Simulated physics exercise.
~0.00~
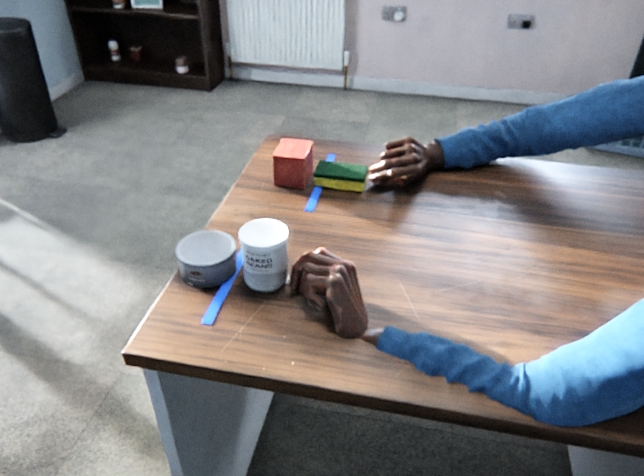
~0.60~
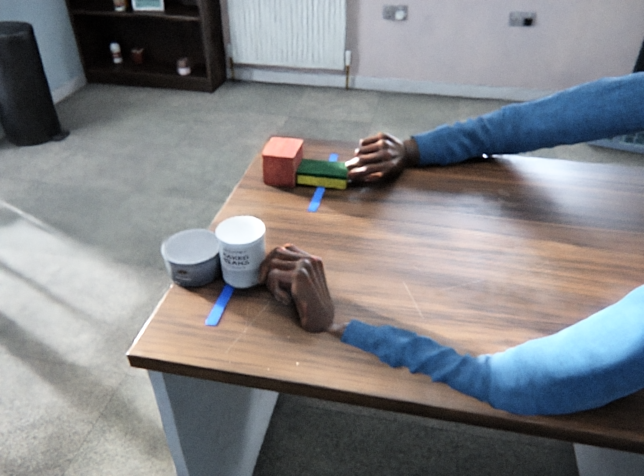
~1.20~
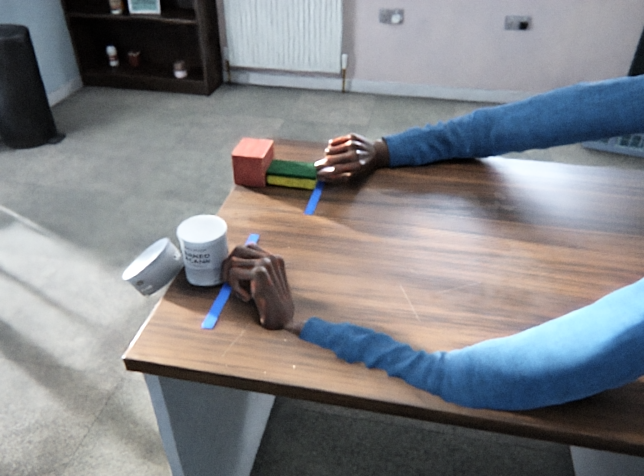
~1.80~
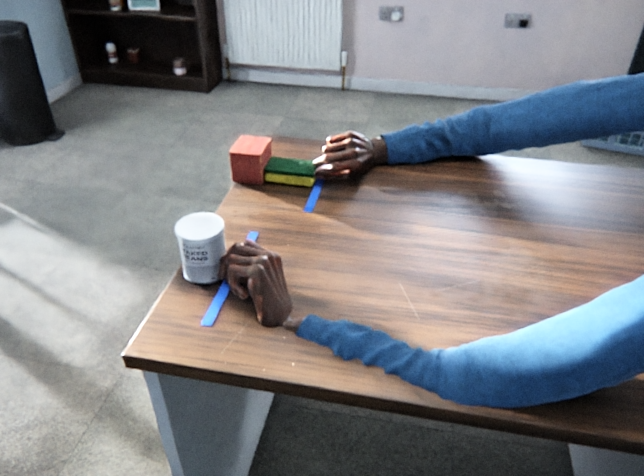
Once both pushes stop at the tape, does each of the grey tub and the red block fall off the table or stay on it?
The grey tub goes over the edge of the table. The red block stays on top.
